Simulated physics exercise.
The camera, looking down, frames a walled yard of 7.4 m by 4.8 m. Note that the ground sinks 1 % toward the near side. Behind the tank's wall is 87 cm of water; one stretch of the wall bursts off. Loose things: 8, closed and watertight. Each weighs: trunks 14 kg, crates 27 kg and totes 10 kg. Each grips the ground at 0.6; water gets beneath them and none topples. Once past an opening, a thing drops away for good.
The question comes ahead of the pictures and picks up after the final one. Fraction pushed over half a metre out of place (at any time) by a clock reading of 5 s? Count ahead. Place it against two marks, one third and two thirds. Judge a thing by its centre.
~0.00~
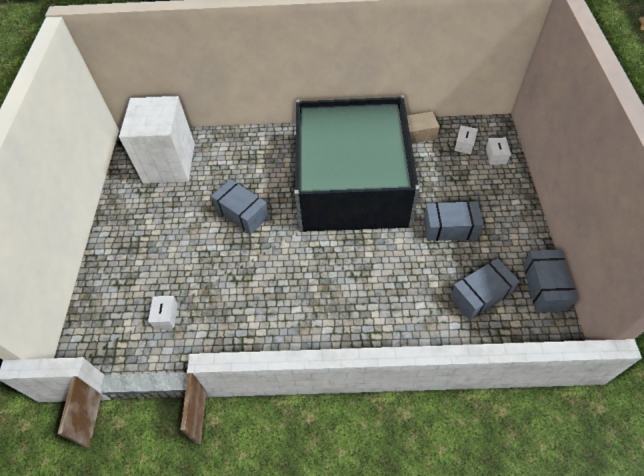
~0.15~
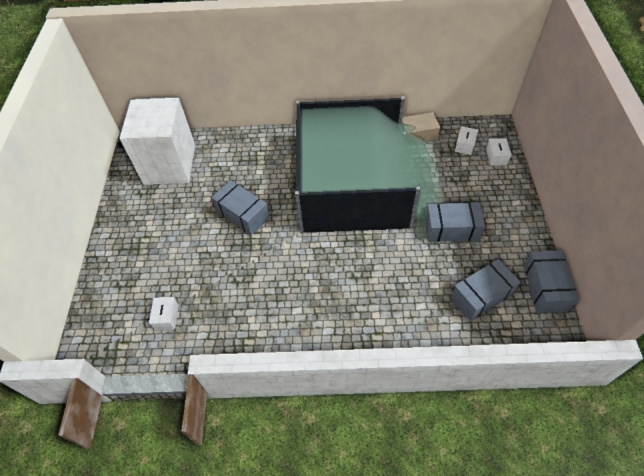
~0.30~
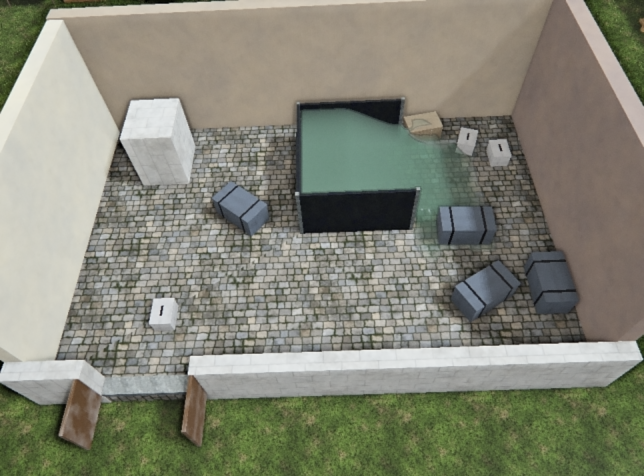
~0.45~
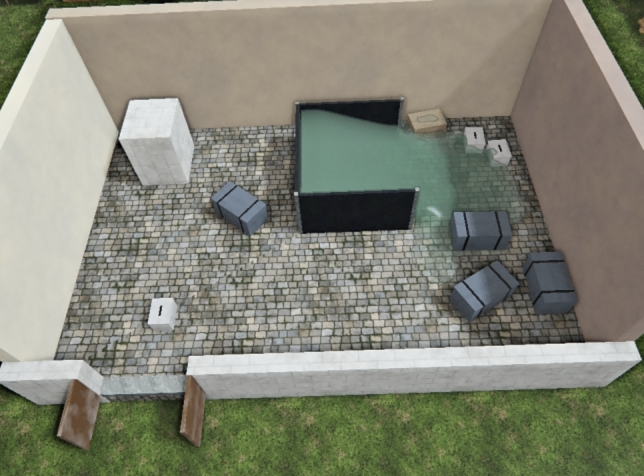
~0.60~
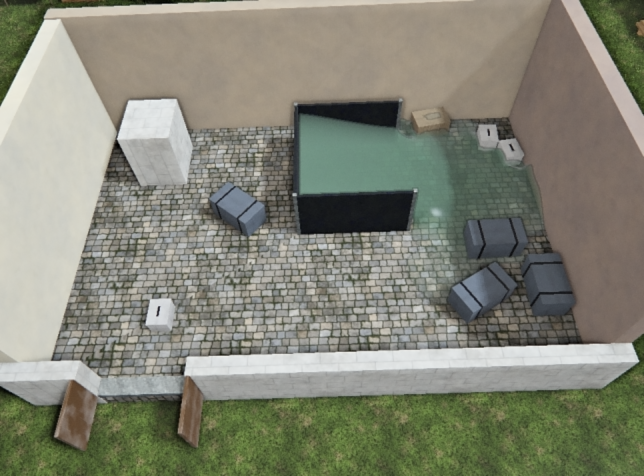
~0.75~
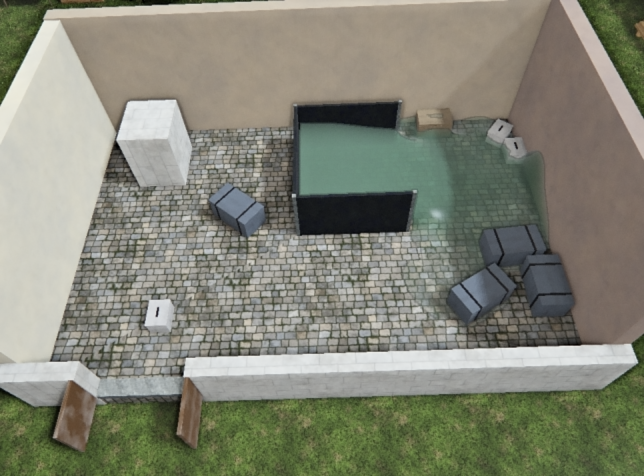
Most likely the fraction ends up no lower than two thirds, I'd say.
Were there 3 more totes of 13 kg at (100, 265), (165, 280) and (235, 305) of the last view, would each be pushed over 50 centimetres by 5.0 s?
Taking them one by one: It stays within, then it stays within, then it goes beyond.
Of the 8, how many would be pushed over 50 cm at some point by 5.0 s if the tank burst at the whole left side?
Count: 2.
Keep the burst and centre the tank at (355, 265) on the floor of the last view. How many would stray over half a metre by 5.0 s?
The count would be 7.
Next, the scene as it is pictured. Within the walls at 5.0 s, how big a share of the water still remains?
Roughly 100 percent.
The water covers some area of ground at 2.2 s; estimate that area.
The covered patch comes to about 15 m2.
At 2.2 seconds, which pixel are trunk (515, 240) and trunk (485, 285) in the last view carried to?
(515, 282) and (463, 313), roughly.
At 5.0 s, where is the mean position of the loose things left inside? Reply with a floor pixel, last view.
I'd put it around (264, 222).
After 1.1 s 3 of 8 are over 50 cm from their spots; 3 afloat.
After 2.2 s 4 of 8 are over 50 cm from their spots; 5 afloat.
After 3.5 s 6 of 8 are over 50 cm from their spots; 5 afloat.
After 5.0 s 7 of 8 are over 50 cm from their spots, and 7 have been at some point; 3 afloat.
